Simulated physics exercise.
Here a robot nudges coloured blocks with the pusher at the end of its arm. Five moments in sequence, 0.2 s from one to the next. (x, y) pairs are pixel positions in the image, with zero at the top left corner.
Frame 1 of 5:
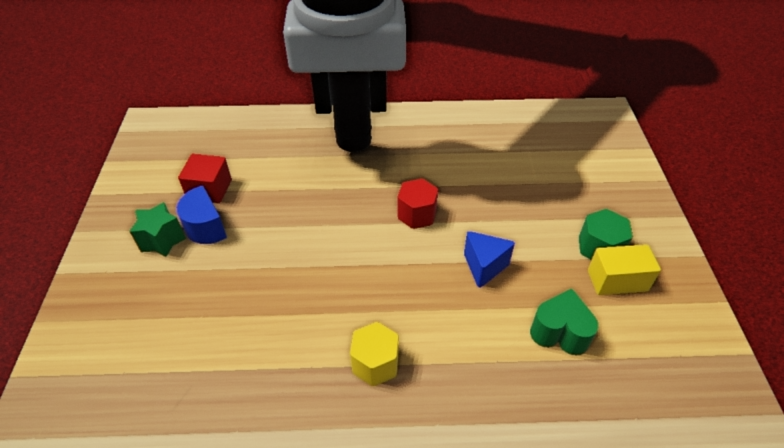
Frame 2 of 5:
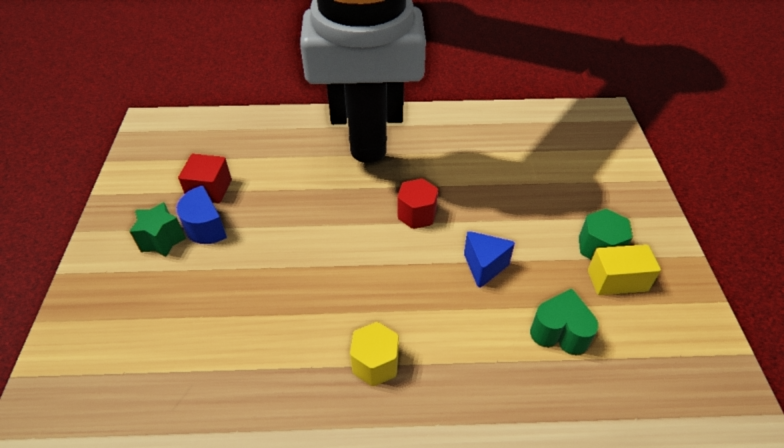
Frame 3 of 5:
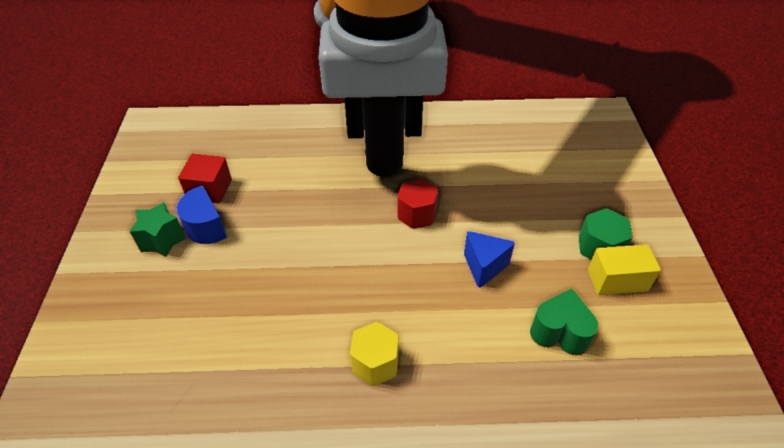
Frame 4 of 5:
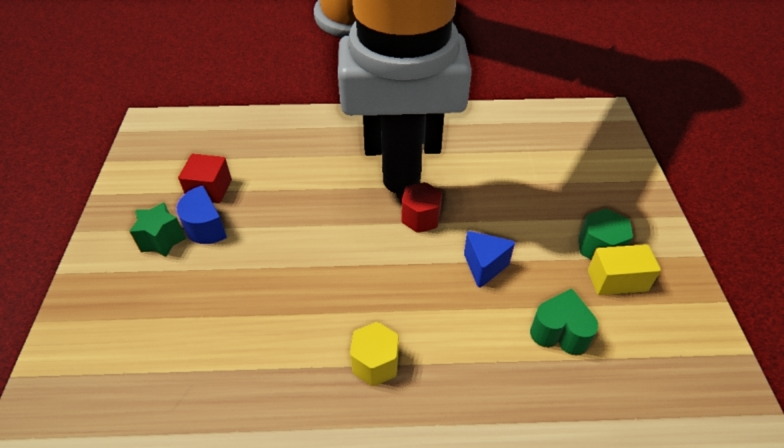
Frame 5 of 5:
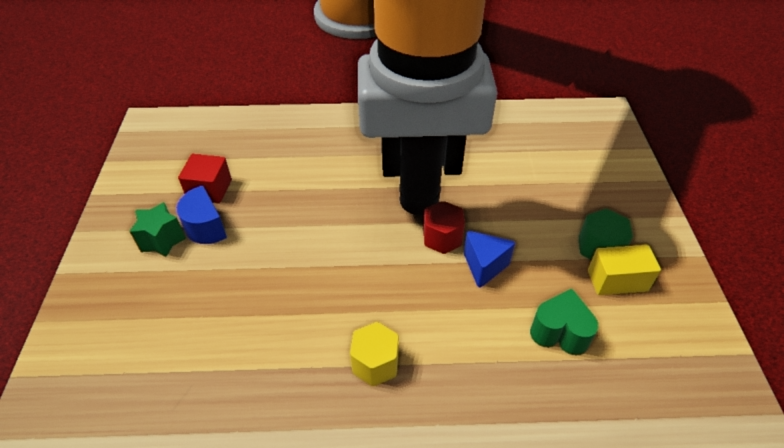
A robot arm moves down and right, then pushes the red hexagon toward the blue triangular block.
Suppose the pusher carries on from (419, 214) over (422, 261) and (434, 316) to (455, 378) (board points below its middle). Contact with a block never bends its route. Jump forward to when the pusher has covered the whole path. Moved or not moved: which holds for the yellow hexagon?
That block is not shifted.
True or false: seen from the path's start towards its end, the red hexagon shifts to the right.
False - the claim does not hold.
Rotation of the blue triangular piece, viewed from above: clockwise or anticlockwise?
Its spin: Clockwise.
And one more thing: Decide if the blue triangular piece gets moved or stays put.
From what I can tell, it won't keep its place.
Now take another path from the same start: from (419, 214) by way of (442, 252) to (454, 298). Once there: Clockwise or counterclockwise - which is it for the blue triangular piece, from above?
Seen from overhead, it turns clockwise.
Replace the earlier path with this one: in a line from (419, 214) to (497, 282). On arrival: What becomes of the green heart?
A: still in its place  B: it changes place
I'll go with B - it changes place.
On the path given first. One third of the way, pusher at (423, 250); red hexagon at (468, 245), turned 90° anticlockwise; blue triangular piece at (505, 252), turned 30° clockwise.
Two thirds of the way, pusher at (435, 305); red hexagon at (469, 247), turned 105° anticlockwise; blue triangular piece at (506, 252), turned 30° clockwise.
At the end, pusher at (457, 368); yellow hexagon in place; red hexagon at (469, 247), turned 105° anticlockwise; blue triangular piece at (506, 252), turned 30° clockwise.
